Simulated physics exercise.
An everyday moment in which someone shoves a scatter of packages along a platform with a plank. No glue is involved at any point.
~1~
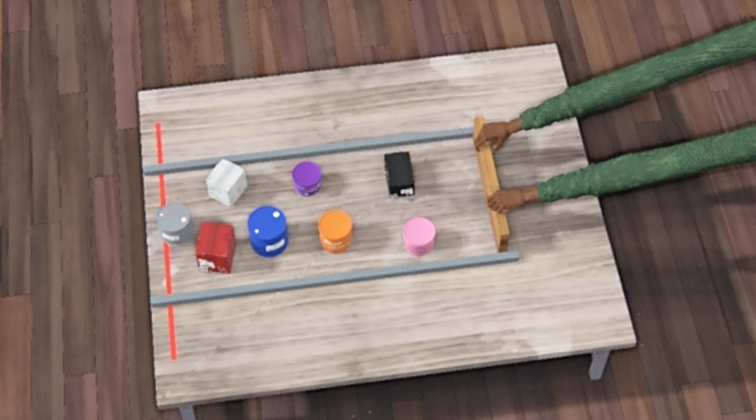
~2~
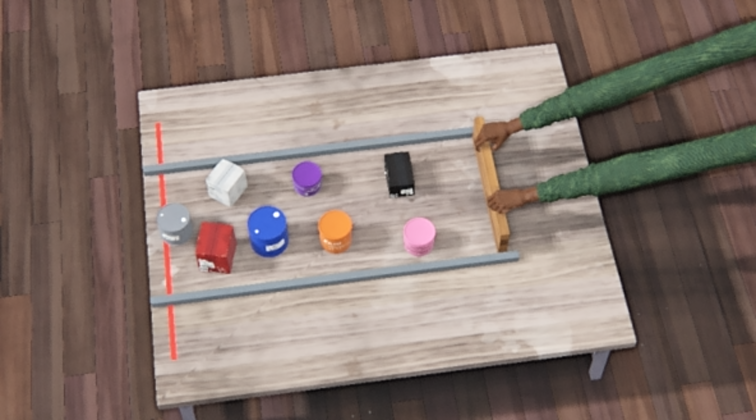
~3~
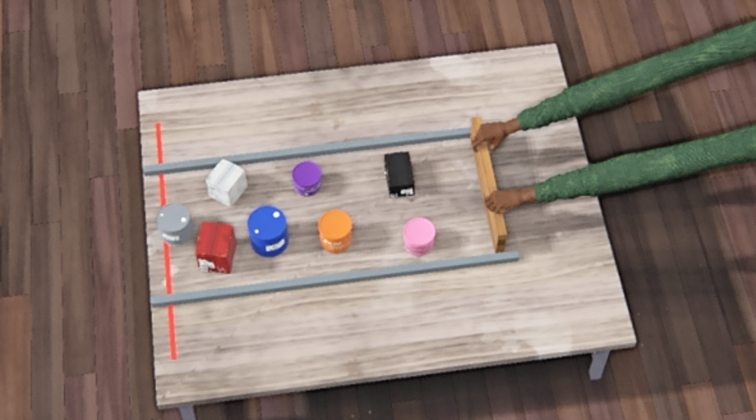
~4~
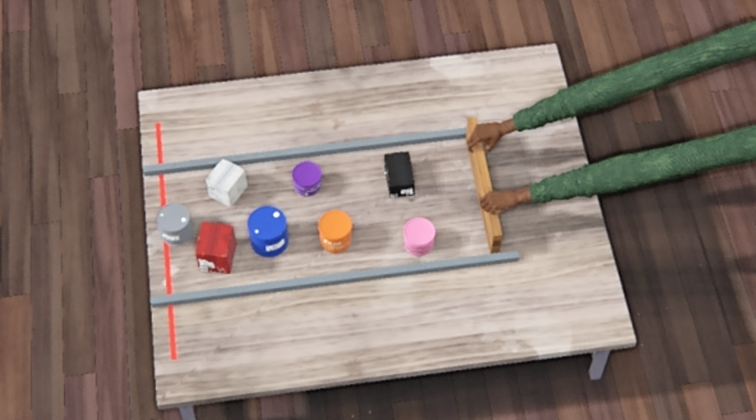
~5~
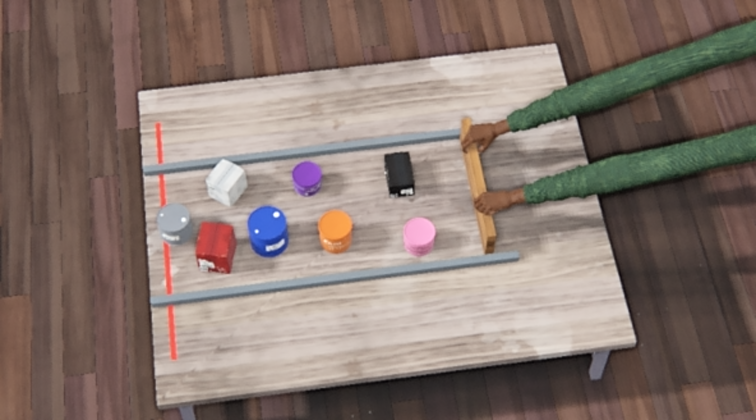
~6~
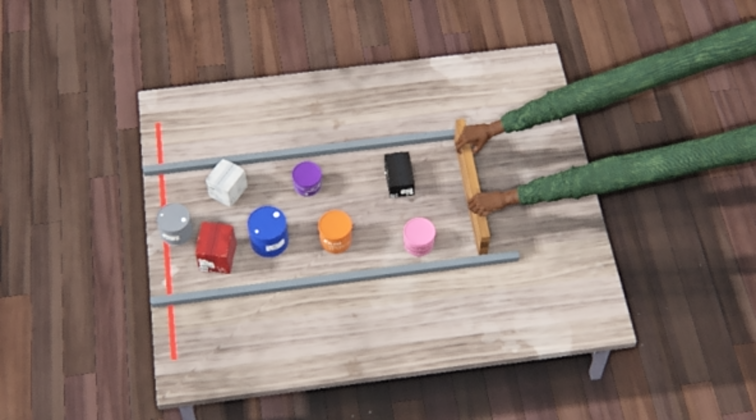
Two hands slide a wooden plank slightly left toward scattered containers, which stay still.
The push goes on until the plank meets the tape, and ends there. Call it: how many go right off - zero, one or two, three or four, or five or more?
Five or more go off.
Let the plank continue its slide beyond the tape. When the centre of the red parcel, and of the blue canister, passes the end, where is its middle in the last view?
The middle is at (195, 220) when it's the red parcel, and at (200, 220) when it's the blue canister.
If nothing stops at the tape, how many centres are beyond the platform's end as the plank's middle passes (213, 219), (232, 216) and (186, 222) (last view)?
Counts: 2, 0, 5.
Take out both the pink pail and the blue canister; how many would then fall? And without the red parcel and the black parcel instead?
The number is 4 for the first case and 2 for the second.
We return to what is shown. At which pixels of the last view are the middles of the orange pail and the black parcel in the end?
Reading them off: First (149, 246); then (150, 205).
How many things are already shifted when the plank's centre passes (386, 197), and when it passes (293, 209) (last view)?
2 and 7.
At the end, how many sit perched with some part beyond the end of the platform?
Things overhanging at the end: 3.
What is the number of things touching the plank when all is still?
3.
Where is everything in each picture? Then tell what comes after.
The first frame shows grey canister (175, 224); red parcel (216, 248); white parcel (227, 183); plank (490, 185); tape (165, 235).
The second frame shows red parcel (216, 248); plank (490, 185).
The third frame shows white parcel (227, 183); purple pail (307, 179).
The fourth frame shows grey canister (175, 224); orange pail (336, 233).
The fifth frame shows red parcel (216, 248); blue canister (268, 232).
The sixth frame shows grey canister (175, 224); red parcel (216, 248); white parcel (227, 183); plank (471, 187); tape (165, 235).
Soon after, none off yet; grey canister at rest near (175, 224); red parcel at rest near (216, 248); white parcel at rest near (227, 183).
In the end, the number that fall off is five or more; gone, purple pail, blue canister, white parcel, red parcel and grey canister.
